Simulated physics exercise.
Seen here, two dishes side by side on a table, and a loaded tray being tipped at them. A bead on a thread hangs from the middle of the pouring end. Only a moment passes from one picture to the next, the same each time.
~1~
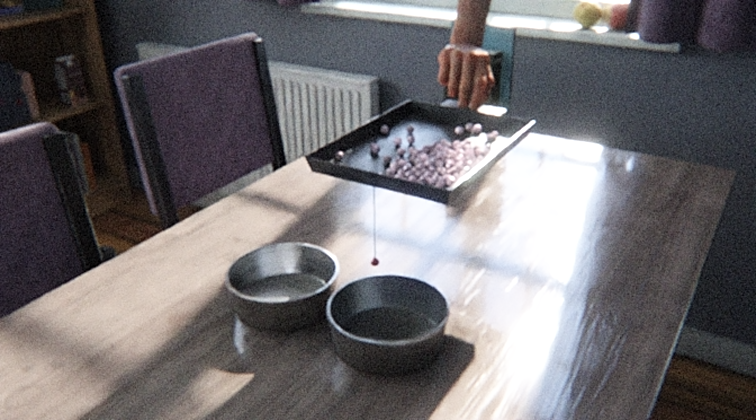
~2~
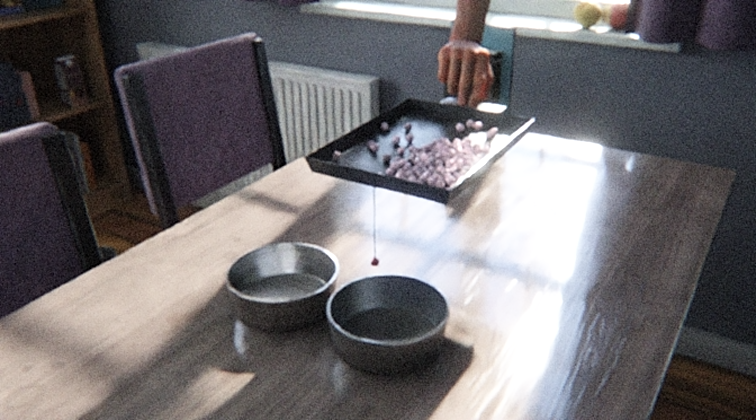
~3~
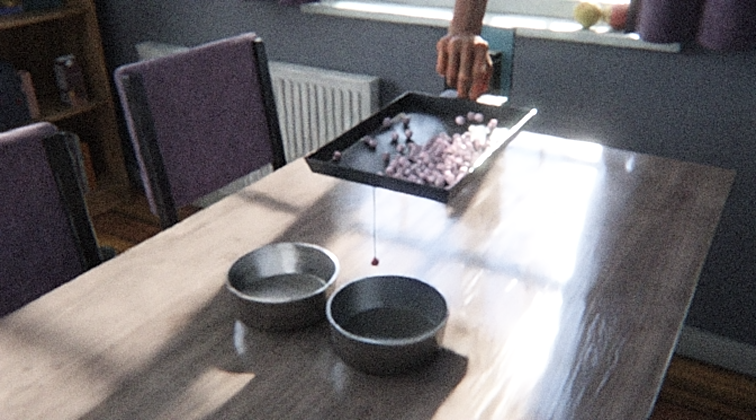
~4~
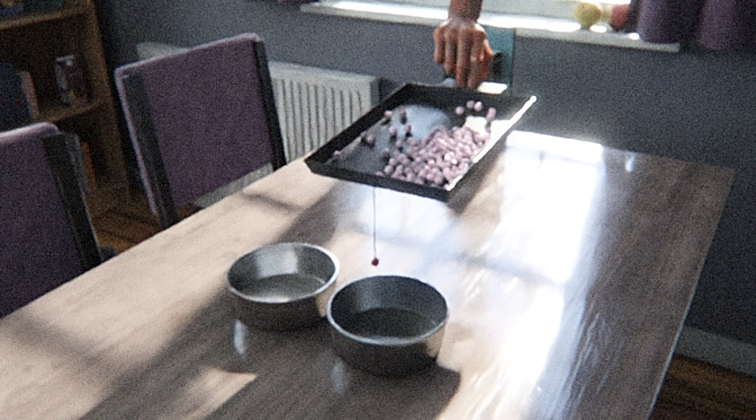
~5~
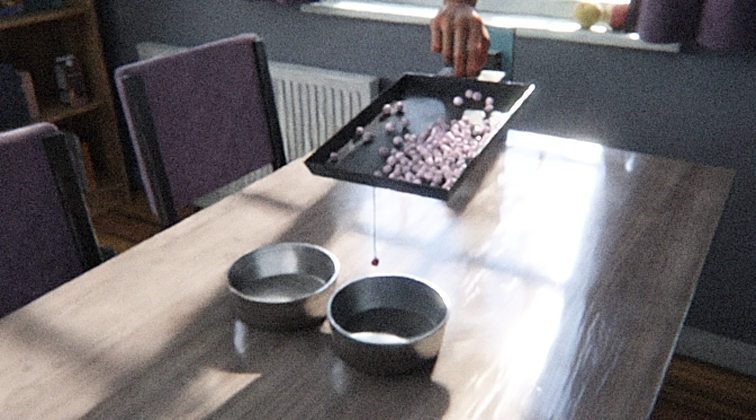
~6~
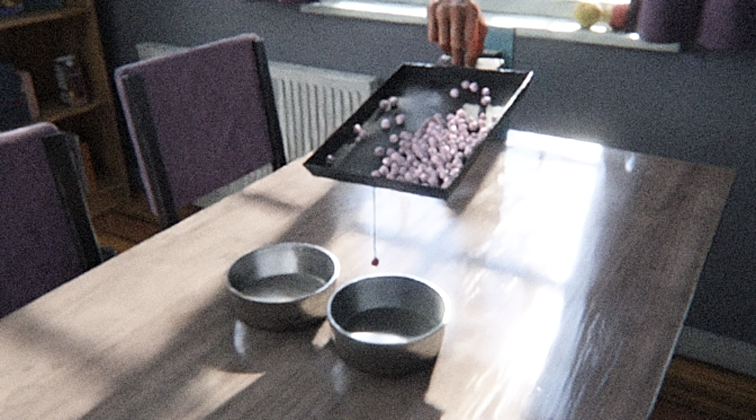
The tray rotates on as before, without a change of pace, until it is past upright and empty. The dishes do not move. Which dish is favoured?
The left-hand dish gets more.
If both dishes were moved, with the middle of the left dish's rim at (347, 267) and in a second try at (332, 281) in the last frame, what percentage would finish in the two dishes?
Near 70 % and 80 %.
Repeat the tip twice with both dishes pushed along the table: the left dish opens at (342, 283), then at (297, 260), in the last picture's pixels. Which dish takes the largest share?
The first try: The dish on the left. The second: Left.
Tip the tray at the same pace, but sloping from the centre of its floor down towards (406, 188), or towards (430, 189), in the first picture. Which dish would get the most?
One: The right dish. Two: The right dish.
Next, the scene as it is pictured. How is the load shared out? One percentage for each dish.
The left dish has 60 per cent, the right dish has 30.
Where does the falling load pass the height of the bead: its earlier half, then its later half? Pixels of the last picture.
At about (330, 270), then at (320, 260).
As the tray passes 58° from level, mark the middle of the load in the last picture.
Around (370, 166).
Shortly afterwards, tray tipped steeply; all but a few on the tray; only a few in the left dish; a little in the air.
Next, tray tipped right over; a little on the tray; near a quarter in the right dish; near a third in the left dish; a little outside both; near a quarter in the air.
Some moments later, tray tipped past a quarter turn; near a quarter in the right dish; near two thirds in the left dish; a little outside both.
In the end, tray tipped past a quarter turn; near a quarter in the right dish; near two thirds in the left dish; a little outside both.
